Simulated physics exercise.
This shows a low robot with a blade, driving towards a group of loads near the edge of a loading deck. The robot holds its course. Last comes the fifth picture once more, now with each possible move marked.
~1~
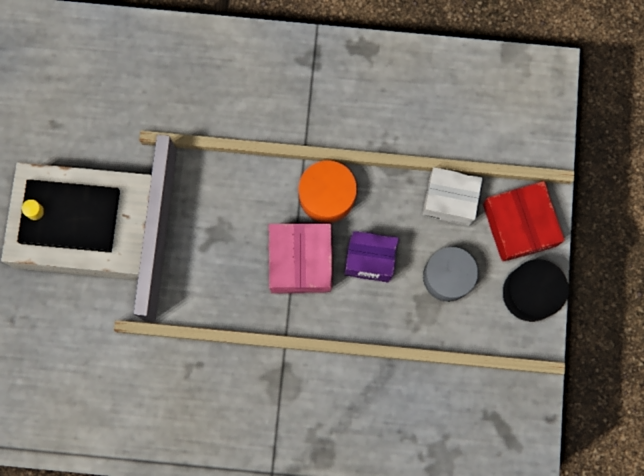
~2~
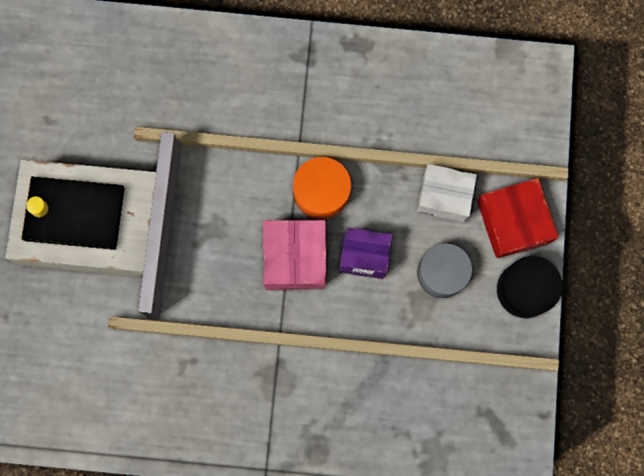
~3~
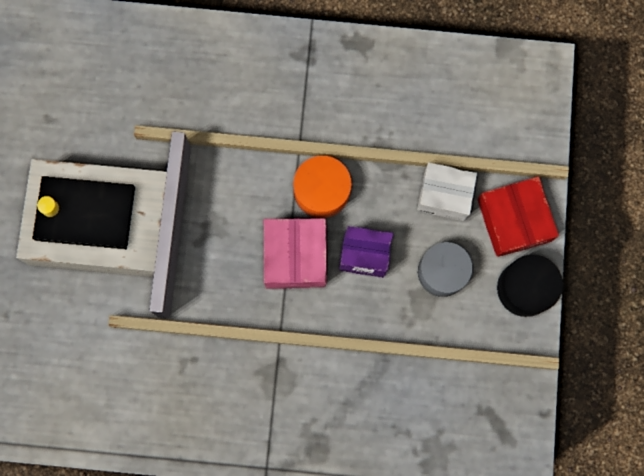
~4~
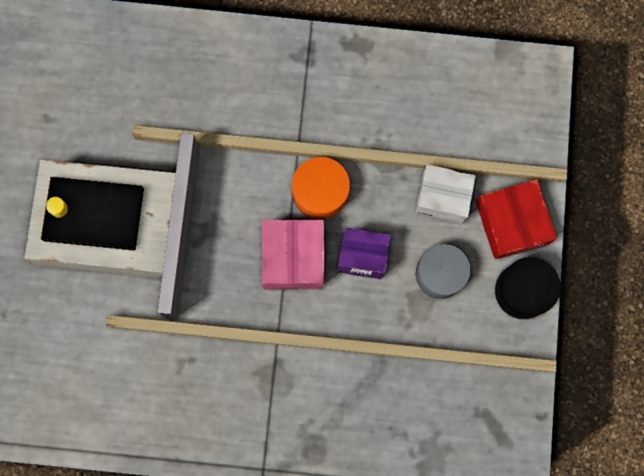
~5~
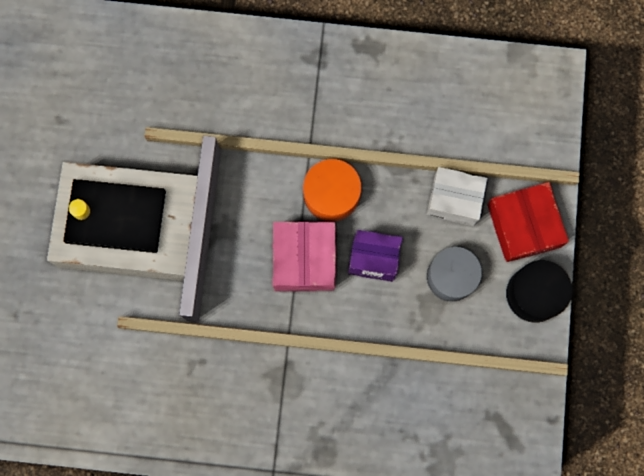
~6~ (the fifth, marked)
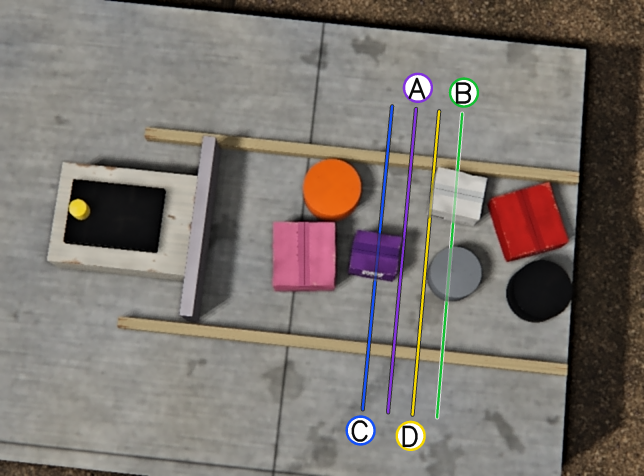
A low robot with a wide blade moves slowly right toward several colourful, motionless loads.
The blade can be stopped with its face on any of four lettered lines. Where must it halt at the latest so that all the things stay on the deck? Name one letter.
Line C.
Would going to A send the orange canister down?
No.
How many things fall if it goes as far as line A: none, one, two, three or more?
In all, one.
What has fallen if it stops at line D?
The black canister goes over.
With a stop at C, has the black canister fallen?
By then, no.
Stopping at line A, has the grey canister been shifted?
Yes.
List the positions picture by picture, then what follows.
In the first picture, red box (523, 223); white box (452, 197); robot (76, 216).
In the second picture, robot (80, 213); orange canister (322, 189).
In the third picture, robot (91, 213); black canister (530, 286).
In the fourth picture, robot (100, 214); red box (516, 221).
In the fifth picture, robot (122, 216); grey canister (454, 275); orange canister (332, 191); pink box (304, 257).
On the copy, A at (402, 256); B at (450, 261); C at (378, 254); D at (426, 259).
On C. First, robot (187, 223); black canister (539, 291); red box (527, 223).
Then, robot (251, 230); grey canister (463, 276); purple parcel (416, 260).
Finally, robot (299, 235); black canister (563, 298); red box (534, 221); nothing has fallen.
By contrast, A drops the black canister; B drops the grey canister, black canister and red box; D drops the black canister.
